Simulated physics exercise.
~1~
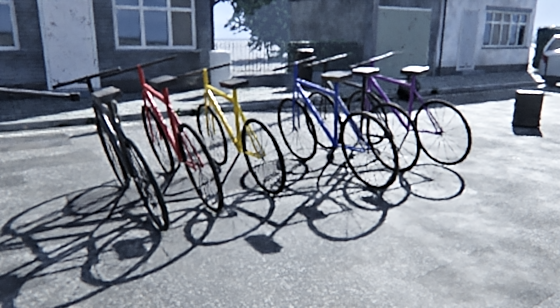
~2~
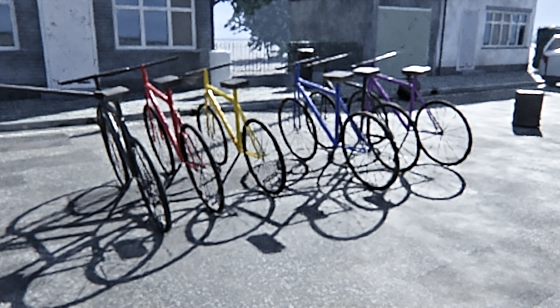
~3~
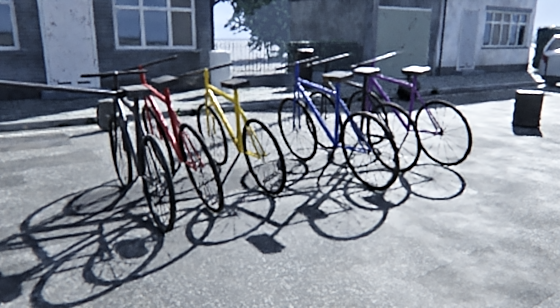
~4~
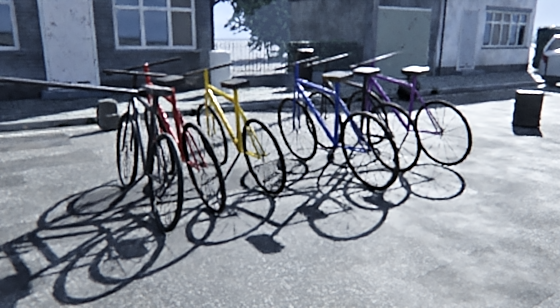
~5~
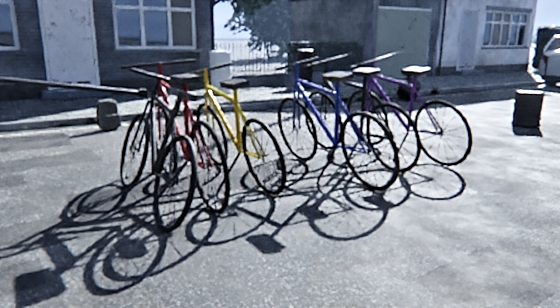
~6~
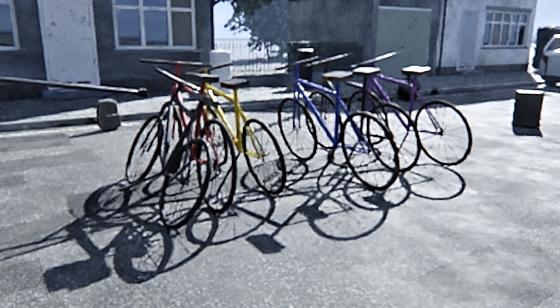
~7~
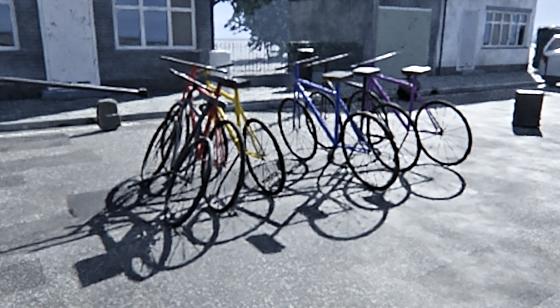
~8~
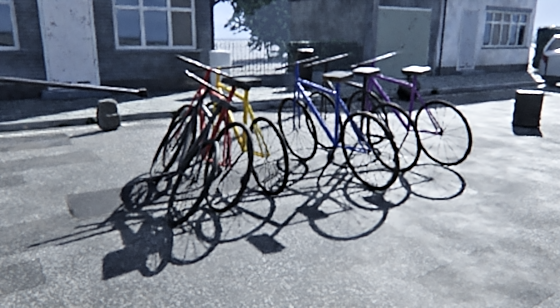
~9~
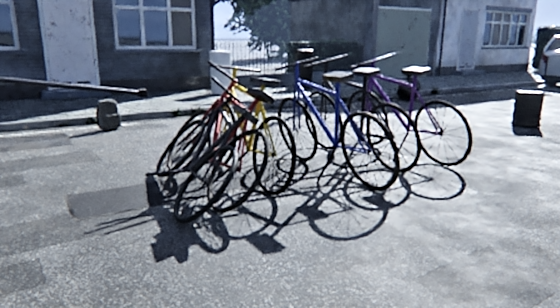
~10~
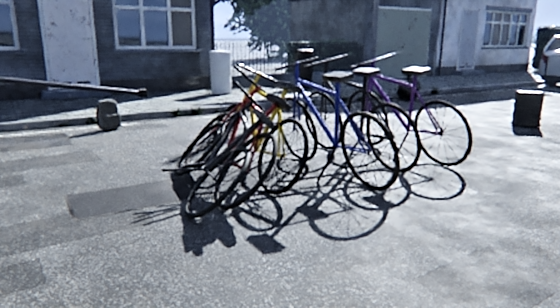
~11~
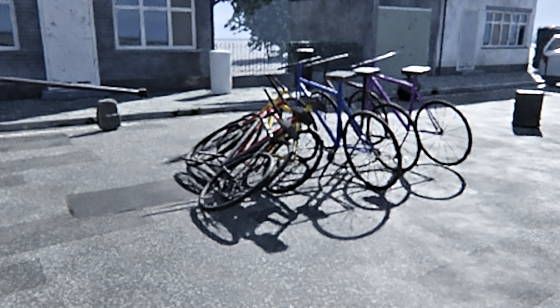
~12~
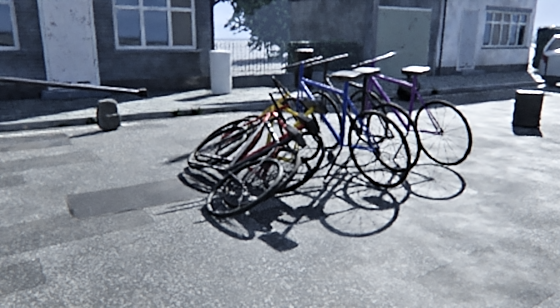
A pole pushed in from the left against a row of parked bicycles, tipping the dark one at the end rightward into the red one, which then toppled onto the yellow; all three ended slumped together while the blue and purple bikes stayed upright.
